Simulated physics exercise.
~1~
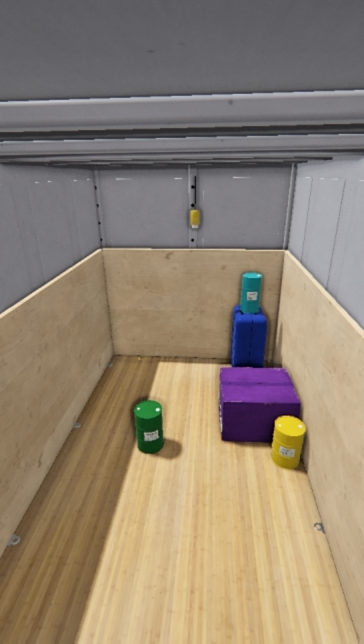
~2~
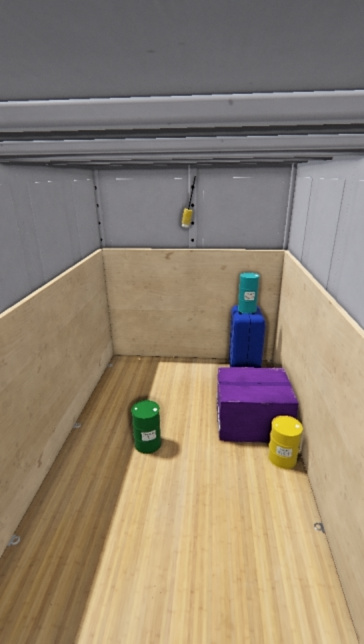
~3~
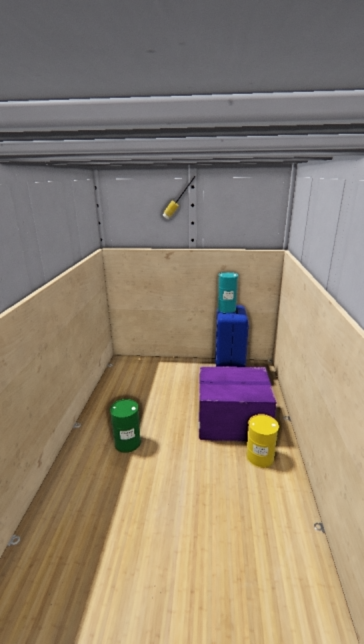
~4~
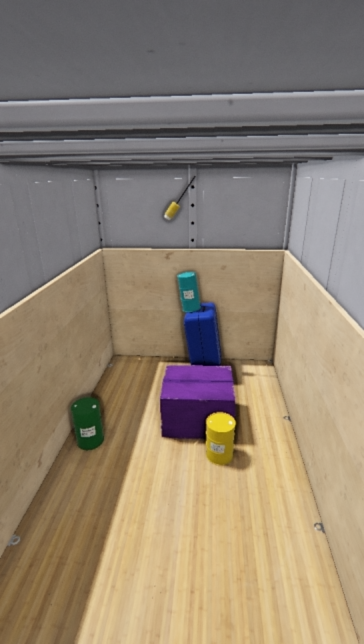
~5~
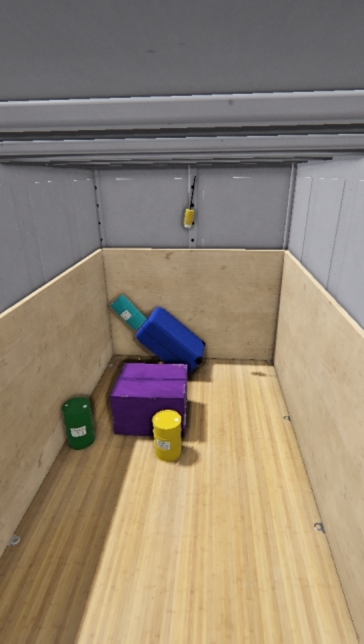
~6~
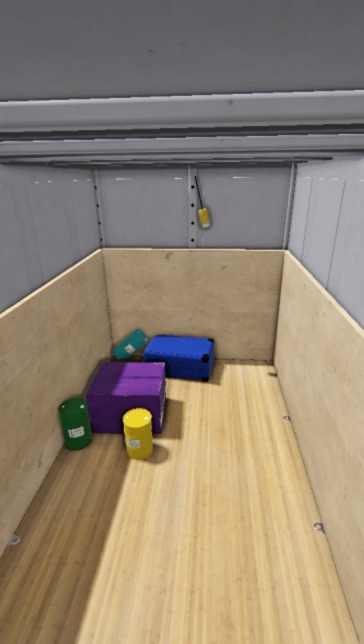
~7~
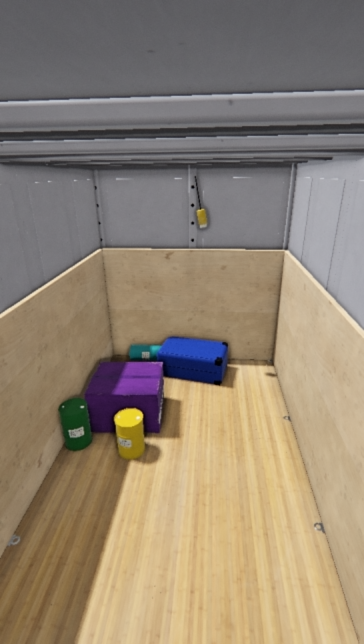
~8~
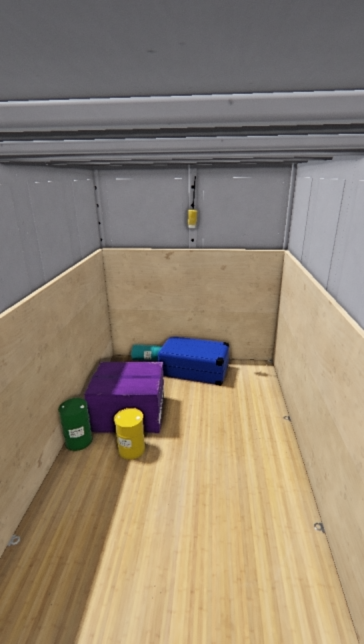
The clip shows a van's load bay where a purple box and yellow and green canisters slide left, while a blue case topples, dropping the turquoise canister from its top; both end on their sides by the back wall, the others resting still upright at left.
